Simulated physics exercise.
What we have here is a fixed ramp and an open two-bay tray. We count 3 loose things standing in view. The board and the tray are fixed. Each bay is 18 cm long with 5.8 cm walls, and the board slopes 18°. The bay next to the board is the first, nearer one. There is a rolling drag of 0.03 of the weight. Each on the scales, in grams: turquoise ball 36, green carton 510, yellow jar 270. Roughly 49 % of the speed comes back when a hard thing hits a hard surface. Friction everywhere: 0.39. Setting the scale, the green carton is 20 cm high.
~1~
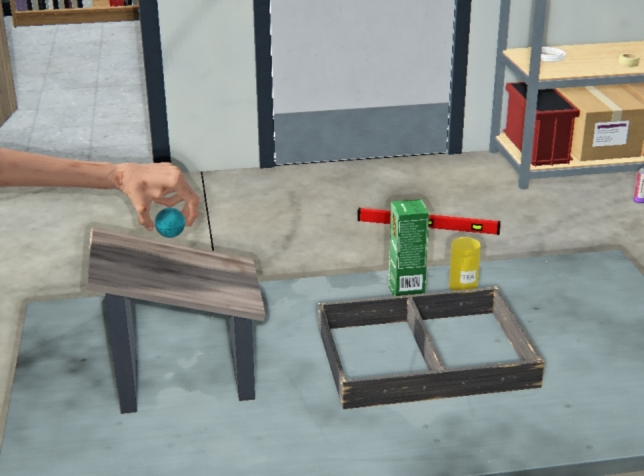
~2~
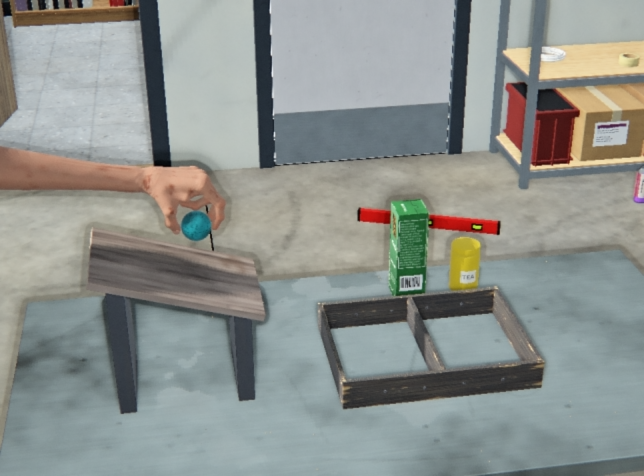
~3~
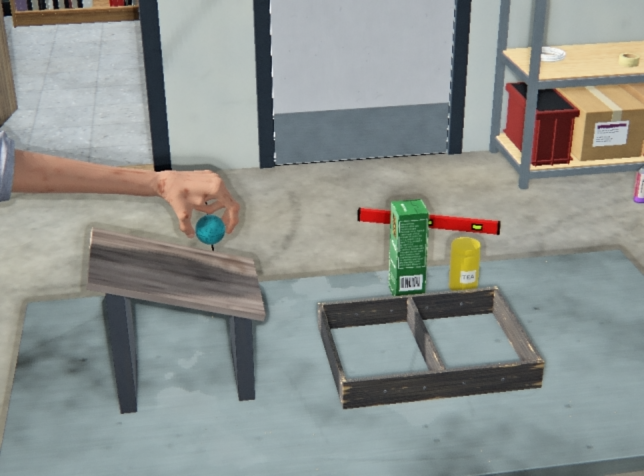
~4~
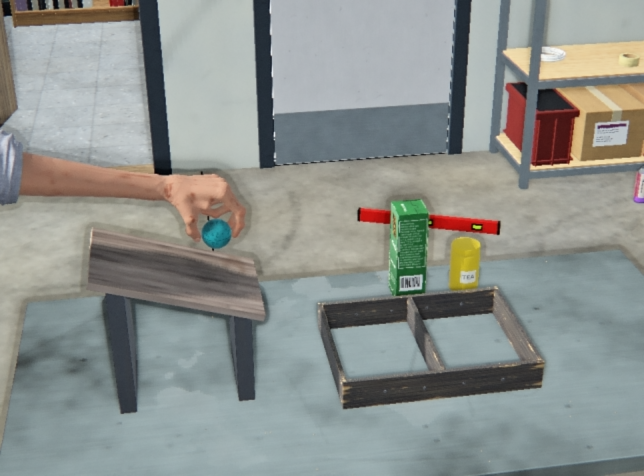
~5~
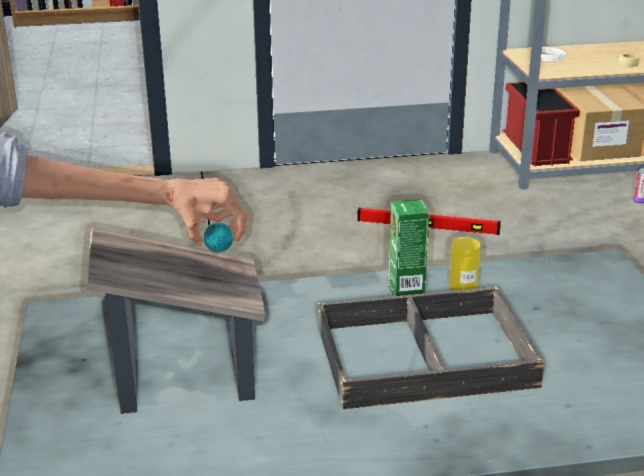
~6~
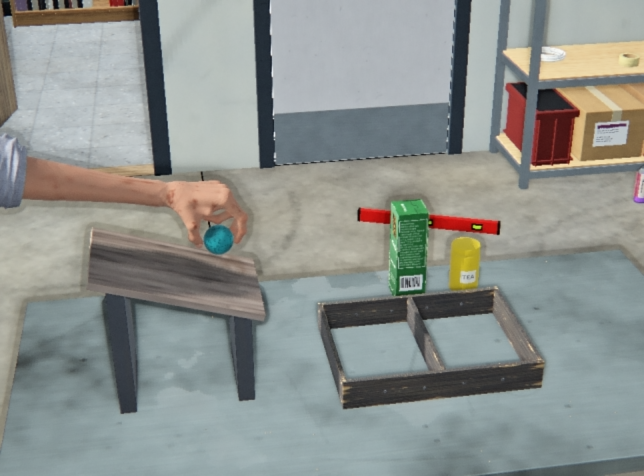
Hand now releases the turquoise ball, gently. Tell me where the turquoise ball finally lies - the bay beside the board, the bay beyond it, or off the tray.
The turquoise ball lies off the tray.
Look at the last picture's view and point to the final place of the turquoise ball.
About (270, 361).
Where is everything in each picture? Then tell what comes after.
In the first frame, 9 cm from its drop point; turquoise ball (170, 223); green carton (408, 251).
In the second frame, 5 cm from its drop point; turquoise ball (196, 226); green carton (408, 251).
In the third frame, 2 cm from its drop point; turquoise ball (210, 230); green carton (408, 251).
In the fourth frame, 1 cm from its drop point; turquoise ball (217, 234); green carton (408, 251).
The fifth frame shows poised above the slant; turquoise ball (218, 238); green carton (408, 251).
The sixth frame shows poised above the slant; turquoise ball (218, 240); green carton (408, 251).
Then, 0.40 s later than the last frame, turquoise ball near (268, 274).
Then, 0.60 s later than the last frame, it is outside the bays; turquoise ball near (309, 352).
When it is over, it is outside the bays; the bystanders within 4 cm of the start. End places, in pixels of the last picture, turquoise ball near (270, 361).
